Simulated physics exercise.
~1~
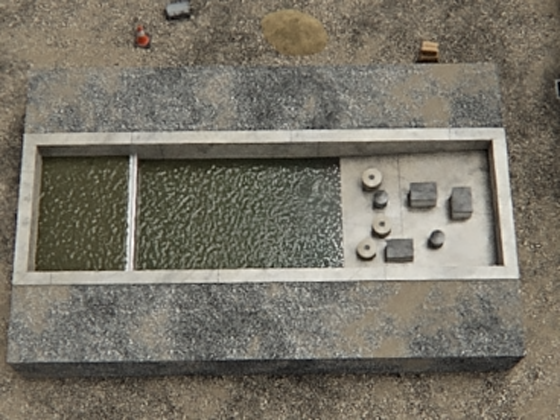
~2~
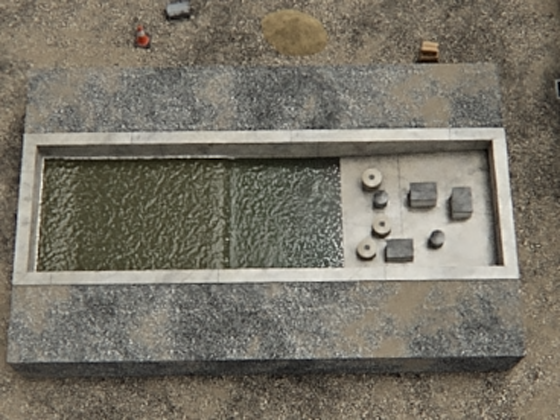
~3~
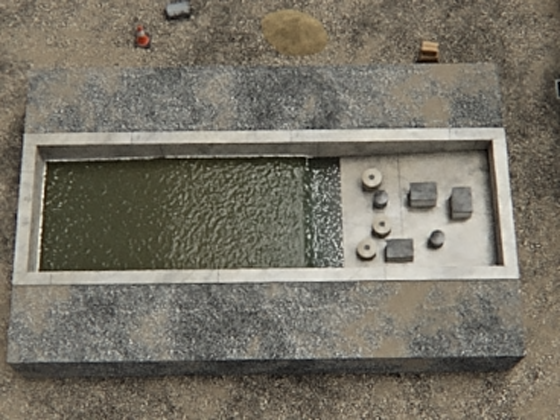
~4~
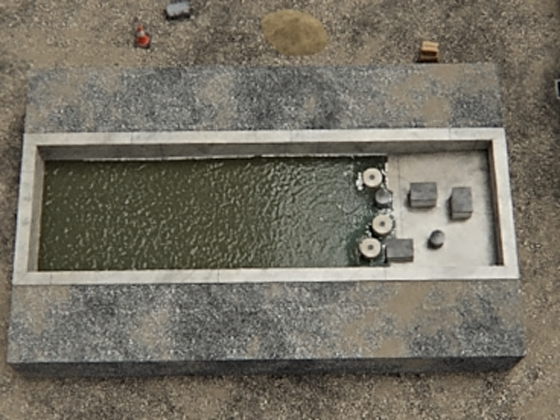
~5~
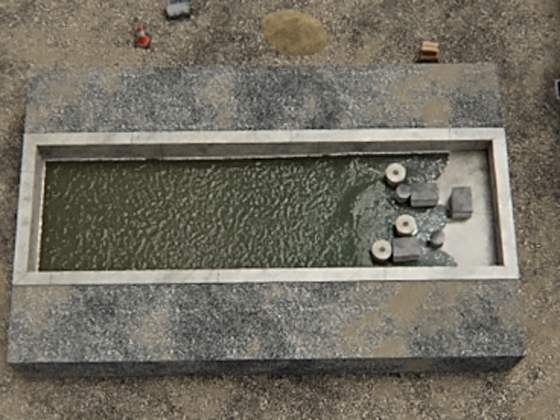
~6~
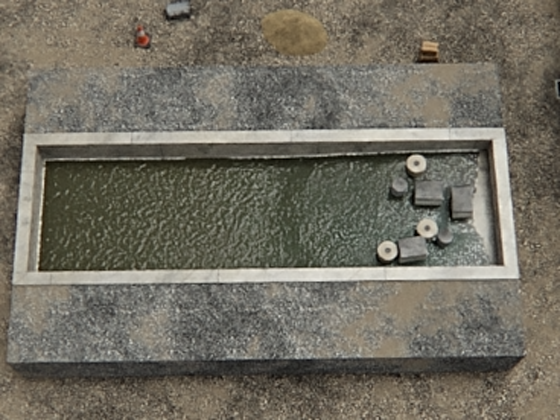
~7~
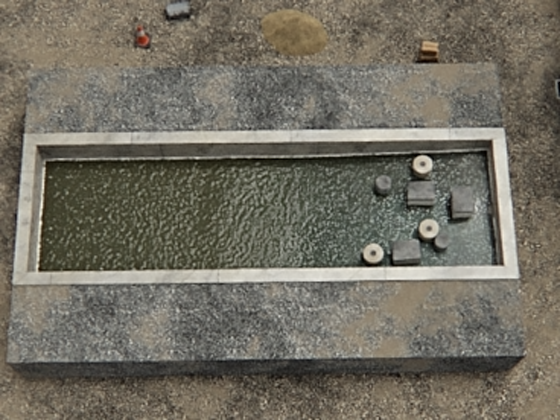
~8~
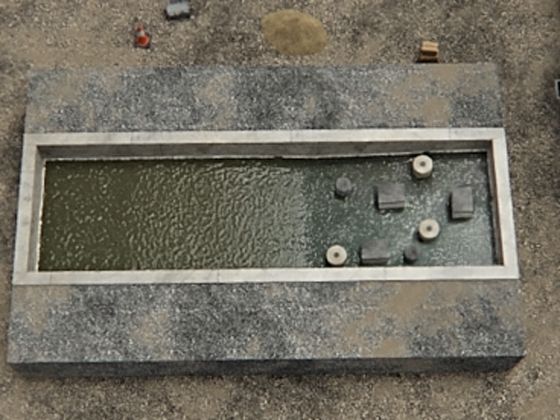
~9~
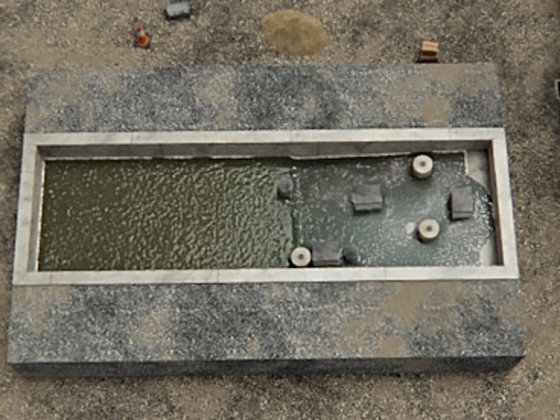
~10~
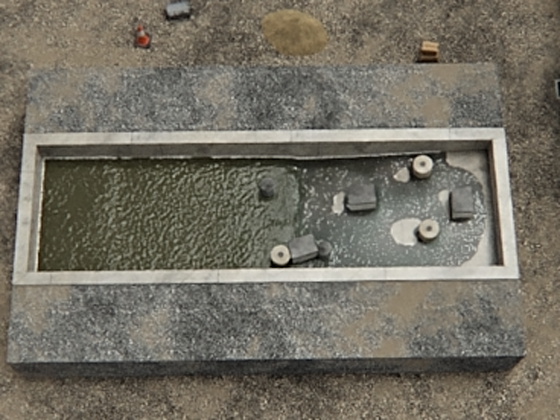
On sandy, gravelly ground, a long rectangular basin with a pale concrete rim is seen from high above. Murky green water fills its left part behind a thin white board, while grey chests and round pails, some pale and some grey, stand on the dry floor at right. The board vanishes and the water surges right, reaching the objects and nudging several slightly rightward. It spreads to the far end, then draws back, carrying most of them well to the left. Finally they sit scattered in the shallows, with pale floor showing again at right.
